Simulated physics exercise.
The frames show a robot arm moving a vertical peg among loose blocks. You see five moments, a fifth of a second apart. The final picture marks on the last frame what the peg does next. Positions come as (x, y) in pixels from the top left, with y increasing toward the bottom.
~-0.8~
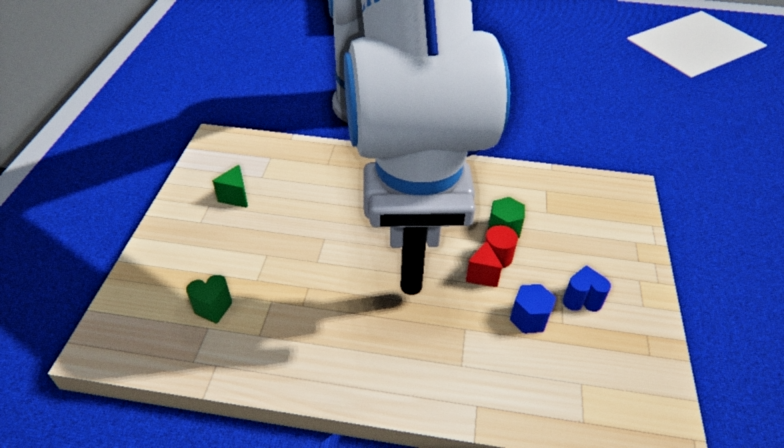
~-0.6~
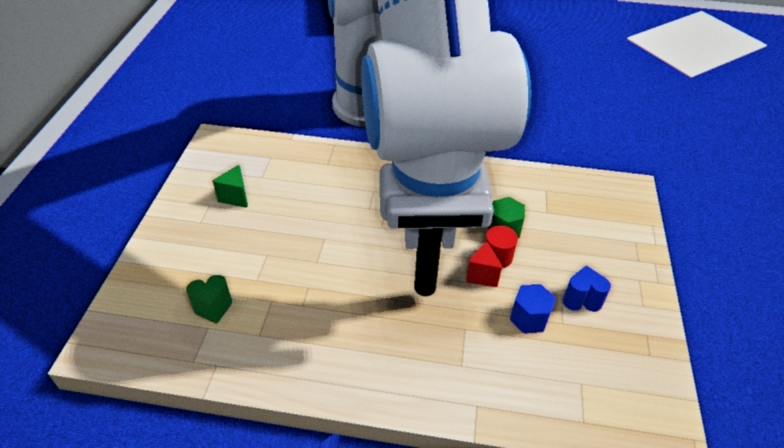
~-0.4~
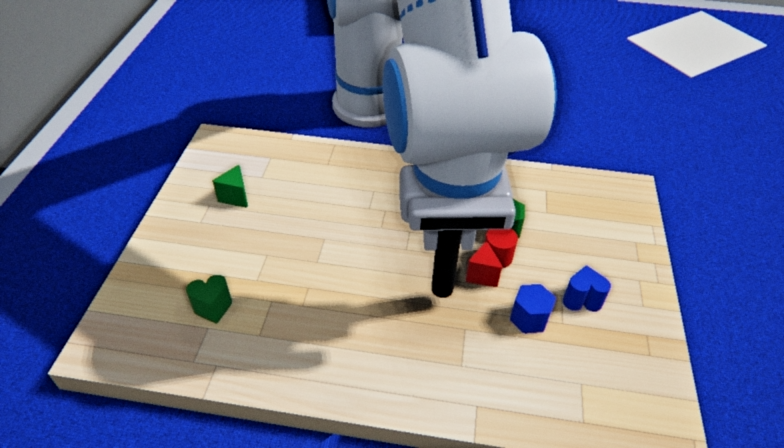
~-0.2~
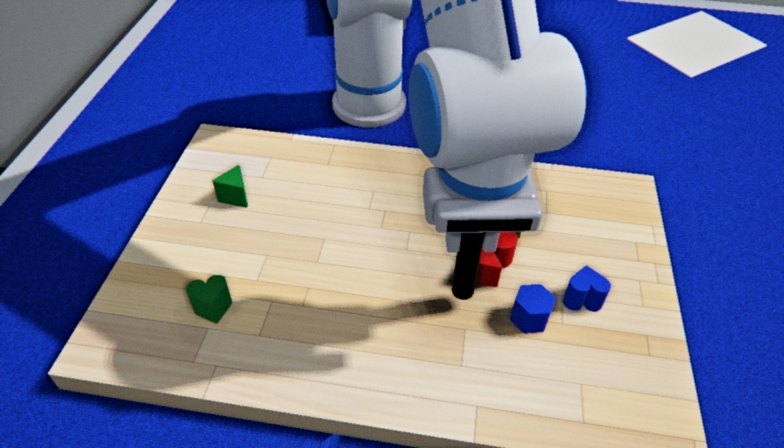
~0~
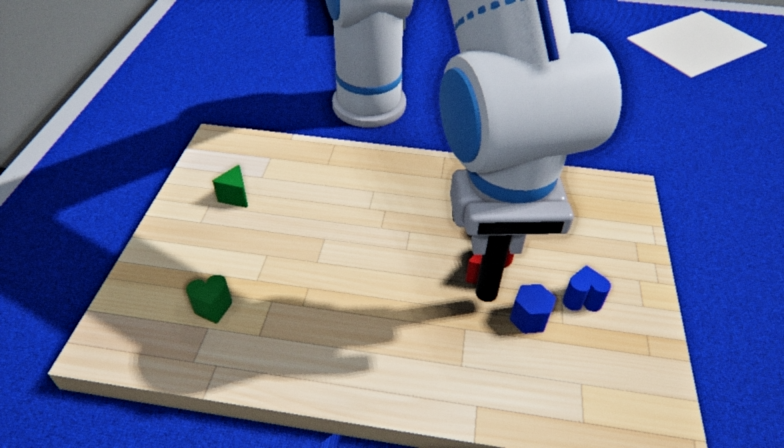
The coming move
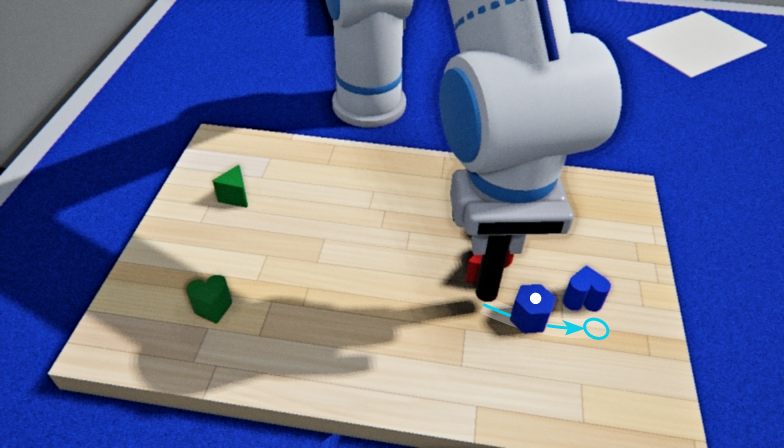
We see a robot arm holding a black vertical peg above a wooden board with green, red and blue blocks. The arm moves the peg steadily right, passing in front of the red blocks toward the blue ones, while the blocks stay still.
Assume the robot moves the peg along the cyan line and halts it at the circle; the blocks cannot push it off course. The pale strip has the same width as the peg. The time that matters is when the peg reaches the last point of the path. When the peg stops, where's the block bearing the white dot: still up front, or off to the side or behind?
Looking at the end of the path, the block bearing the white dot is still being driven ahead.
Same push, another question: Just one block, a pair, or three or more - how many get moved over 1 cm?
That push would leave one block displaced by more than about 1 cm.
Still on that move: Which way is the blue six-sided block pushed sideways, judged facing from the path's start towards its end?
Shifted left.
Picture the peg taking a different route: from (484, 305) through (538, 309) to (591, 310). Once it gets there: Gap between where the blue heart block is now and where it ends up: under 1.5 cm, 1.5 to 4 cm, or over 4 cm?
Once the path is done, the blue heart block lies 1.5 to 4 cm from its present place.
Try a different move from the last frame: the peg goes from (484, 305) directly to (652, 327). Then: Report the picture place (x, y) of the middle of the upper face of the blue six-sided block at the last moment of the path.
That would be at about pixel (607, 327).
Drawn move, from (484, 305) via (539, 324), ending at (596, 329); the dot is on the blue six-sided block.
The first path, step by step. One third of the way, peg at (523, 308); blue six-sided block at (557, 303).
Two thirds of the way, peg at (563, 316); blue six-sided block at (596, 306), turned 30° anticlockwise; blue heart block at (592, 279).
At the end, peg at (601, 318); red triangle still; blue six-sided block at (635, 307), turned 35° anticlockwise; blue heart block at (592, 278).
